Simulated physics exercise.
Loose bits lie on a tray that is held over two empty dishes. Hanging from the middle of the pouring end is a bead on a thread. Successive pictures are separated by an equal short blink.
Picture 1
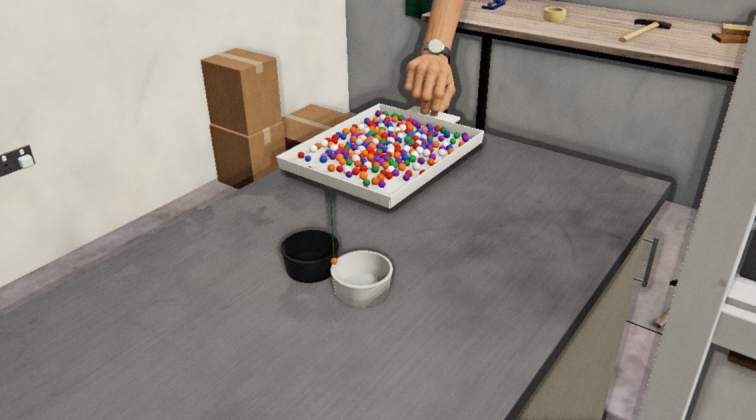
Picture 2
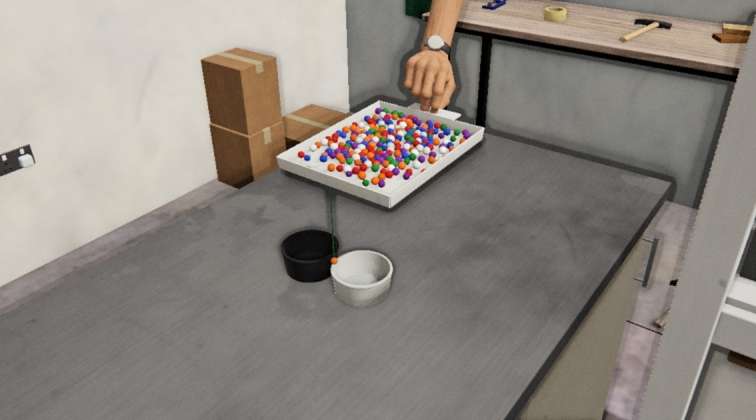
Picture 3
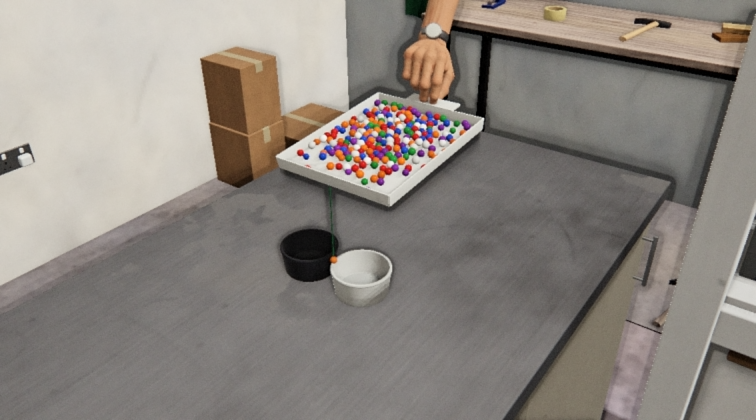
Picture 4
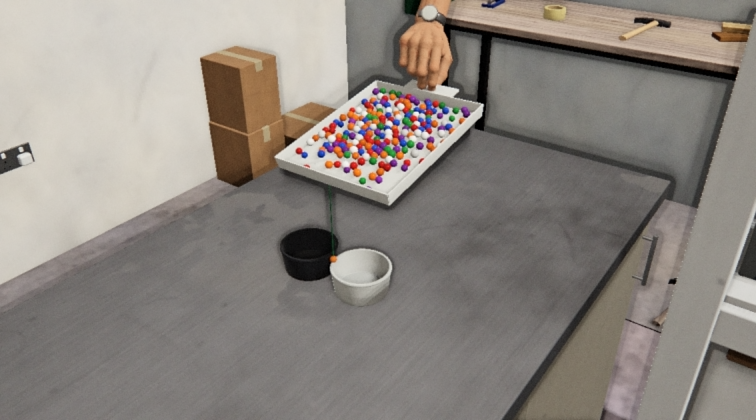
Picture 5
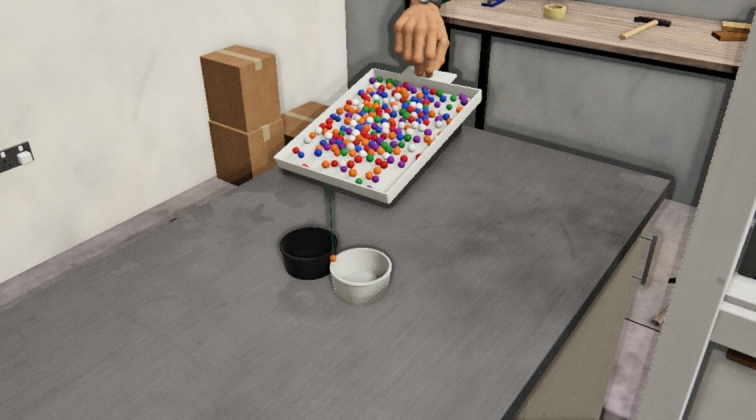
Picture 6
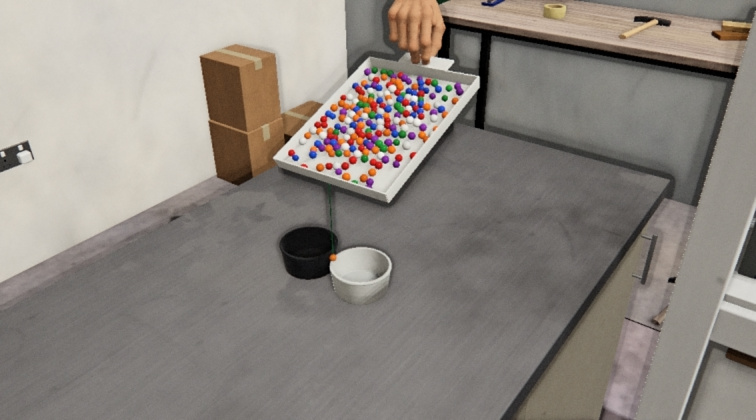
A hand raised the far end of a white tray of colorful beads, tilting it gradually steeper above a black bowl and a white bowl, and the beads began shifting across the tray.
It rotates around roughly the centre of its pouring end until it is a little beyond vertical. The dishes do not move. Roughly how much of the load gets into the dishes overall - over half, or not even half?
Not even half gets in.
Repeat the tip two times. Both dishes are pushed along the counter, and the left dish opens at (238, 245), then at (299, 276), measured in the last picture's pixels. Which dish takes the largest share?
It comes out as the one to the right in the first try and the one to the left in the second.
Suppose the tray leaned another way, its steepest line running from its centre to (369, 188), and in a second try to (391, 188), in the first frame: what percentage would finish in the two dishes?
0 % and 10 %.
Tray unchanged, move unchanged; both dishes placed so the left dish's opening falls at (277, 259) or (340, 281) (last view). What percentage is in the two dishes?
50 and 10 %.
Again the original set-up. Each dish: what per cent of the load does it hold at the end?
Left dish 0, right dish 0 %.
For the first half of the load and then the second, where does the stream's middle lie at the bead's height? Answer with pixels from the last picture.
Around (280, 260) at first; around (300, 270) after that.
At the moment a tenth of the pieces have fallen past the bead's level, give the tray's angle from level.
Somewhere around 75 degrees.
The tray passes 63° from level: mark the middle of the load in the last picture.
Near (321, 157).
Just after the last frame, tray tipped steeply; almost all on the tray; just a few outside both; about a tenth in the air.
A moment on, tray tipped right over; roughly a quarter on the tray; roughly a third outside both; roughly a third in the air.
Further on, tray tipped past a quarter turn; every one outside both.
When it is over, tray tipped past a quarter turn; not one in the right dish; not one in the left dish; every one outside both.
